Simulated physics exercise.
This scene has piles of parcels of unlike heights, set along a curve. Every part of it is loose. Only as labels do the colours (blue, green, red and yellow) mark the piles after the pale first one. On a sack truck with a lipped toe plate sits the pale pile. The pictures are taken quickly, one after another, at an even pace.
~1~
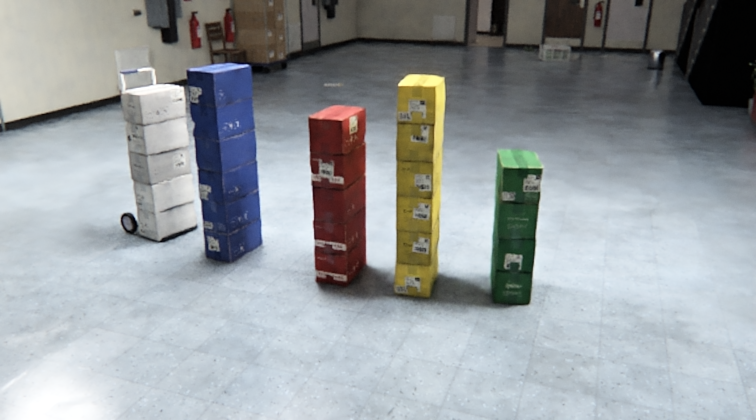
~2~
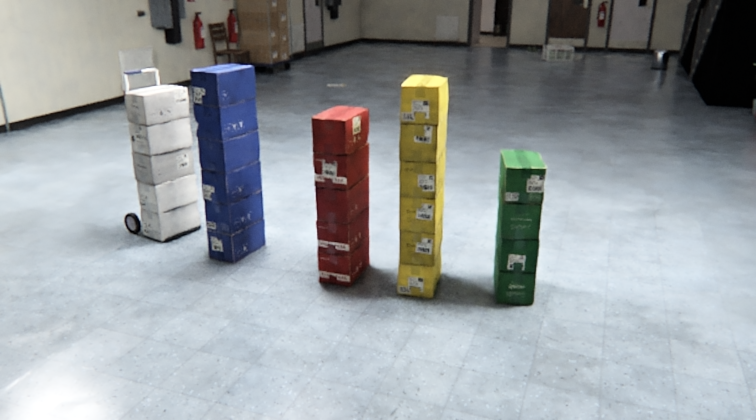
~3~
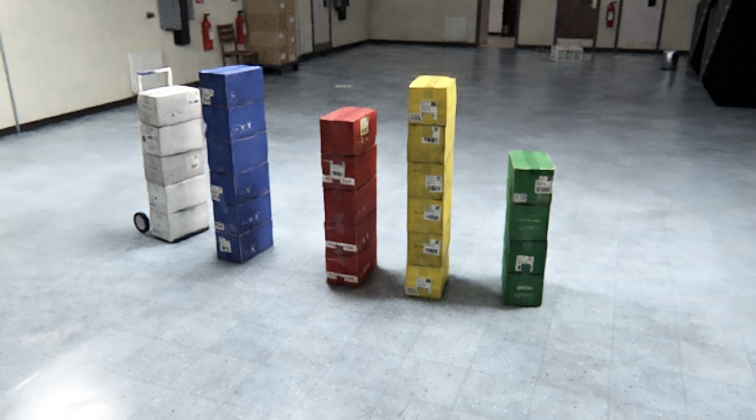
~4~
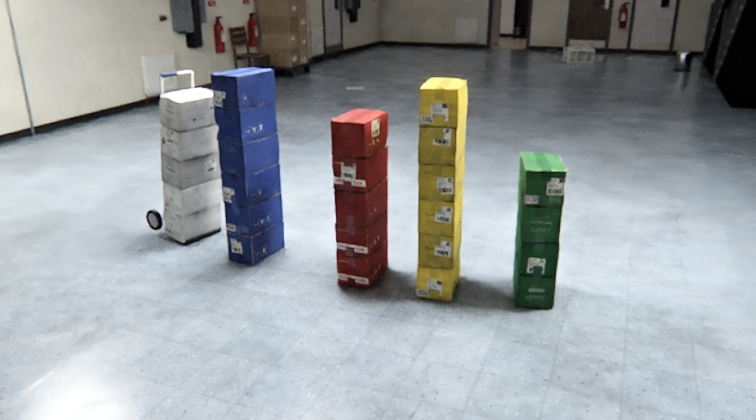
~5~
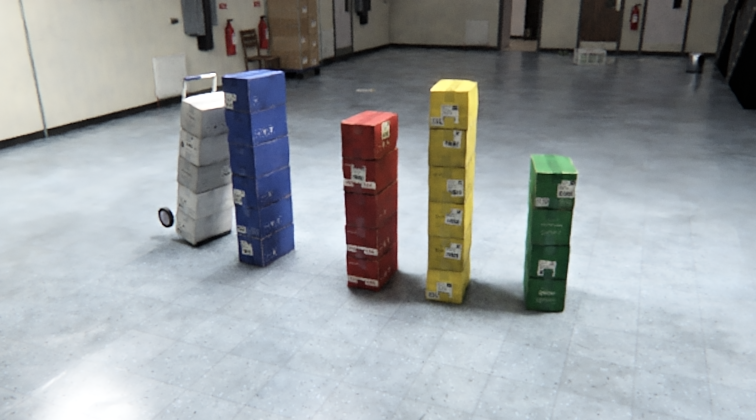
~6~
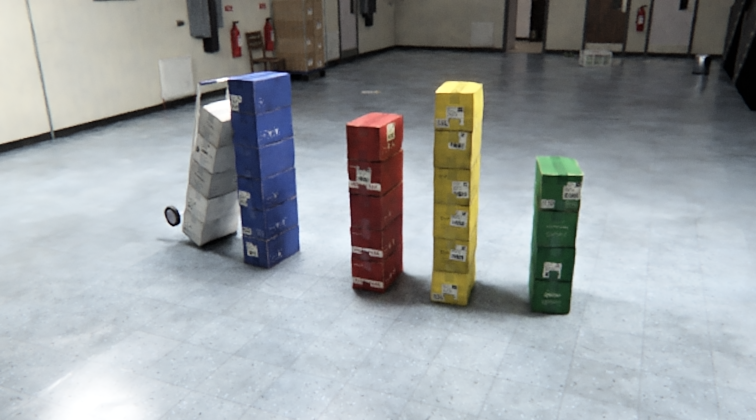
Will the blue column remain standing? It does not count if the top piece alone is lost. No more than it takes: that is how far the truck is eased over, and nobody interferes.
The result for that pile: Knocked over.
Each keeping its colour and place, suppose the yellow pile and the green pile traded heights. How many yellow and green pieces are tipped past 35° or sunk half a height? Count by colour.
Down at the end: Yellow 4, green 6.
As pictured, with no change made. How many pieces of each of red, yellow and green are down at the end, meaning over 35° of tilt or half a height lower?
Red 4, yellow 6, green 4.
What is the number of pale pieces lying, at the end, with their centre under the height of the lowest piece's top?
3.
Soon after the last picture, 5 of the pale pile down; 6 of the 6 blue parcels down (6 of 21 in all colours); top blue parcel leaning a little, half its height lower; top red parcel leaning a little.
A little later, 5 of the pale pile down; 6 of the 6 blue parcels down (15 of 21 in all colours); top blue parcel on its side; top red parcel leaning well over, about its own height lower.
At rest, 5 of the pale pile down; 6 of the 6 blue parcels down (20 of 21 in all colours); top blue parcel on its side; top green parcel upside down. As the last picture would show them, middles, top blue parcel near (321, 228).
